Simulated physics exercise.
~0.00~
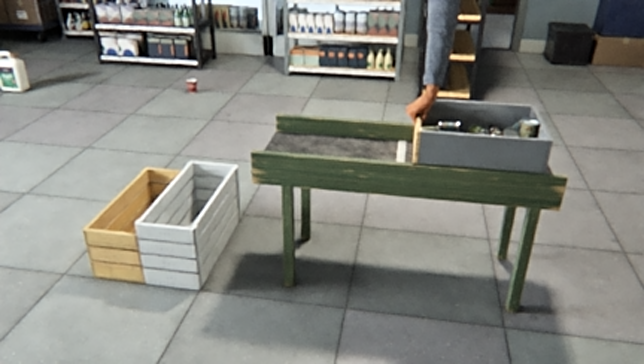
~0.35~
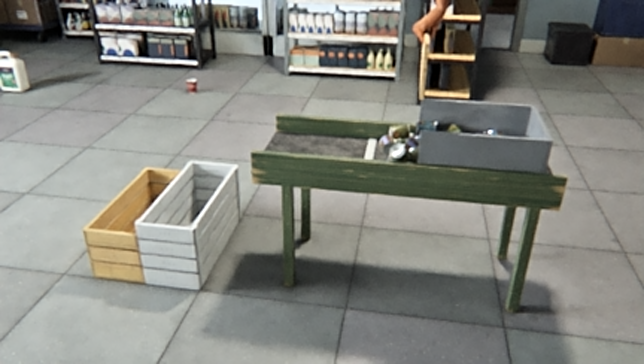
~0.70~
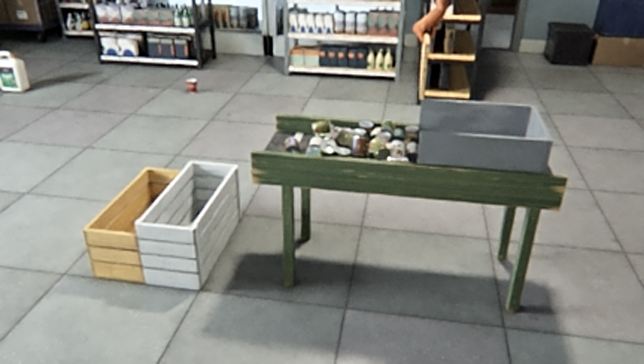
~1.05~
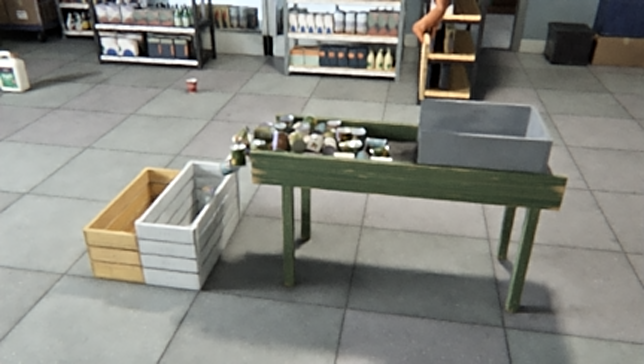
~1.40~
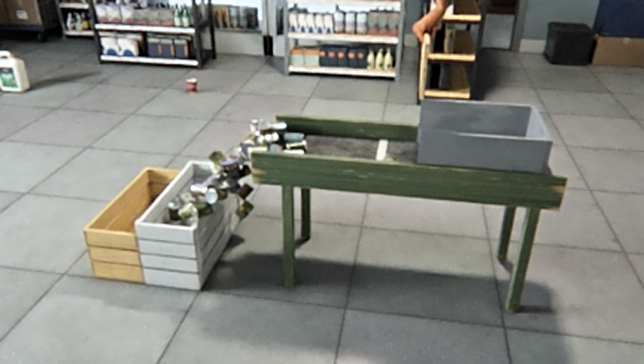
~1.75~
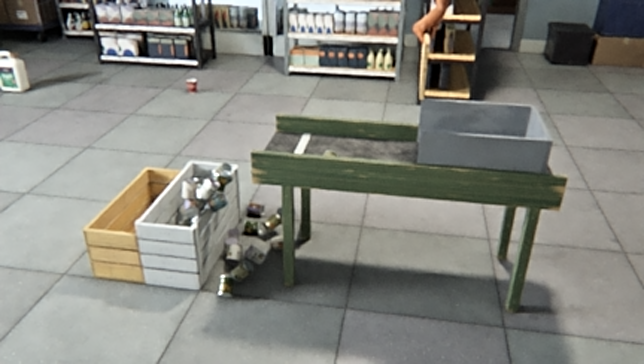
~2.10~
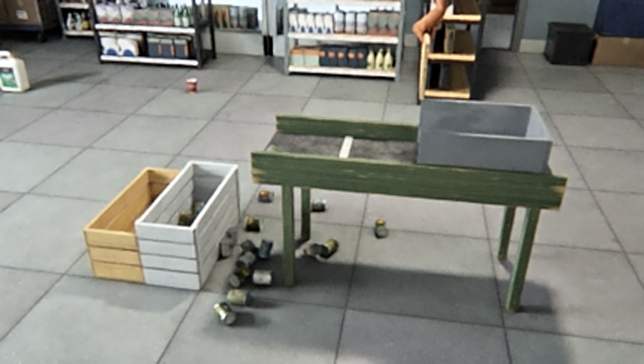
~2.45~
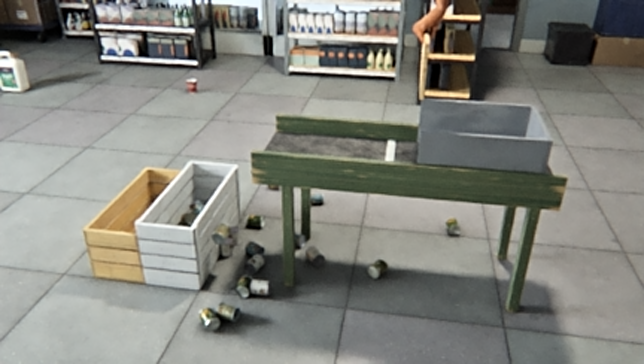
Small tins spilled off the left end of a green conveyor after the gate of a grey pen lifted and the belt carried them along, many dropping into the white tub while others tumbled onto the floor, leaving the wooden tub empty.
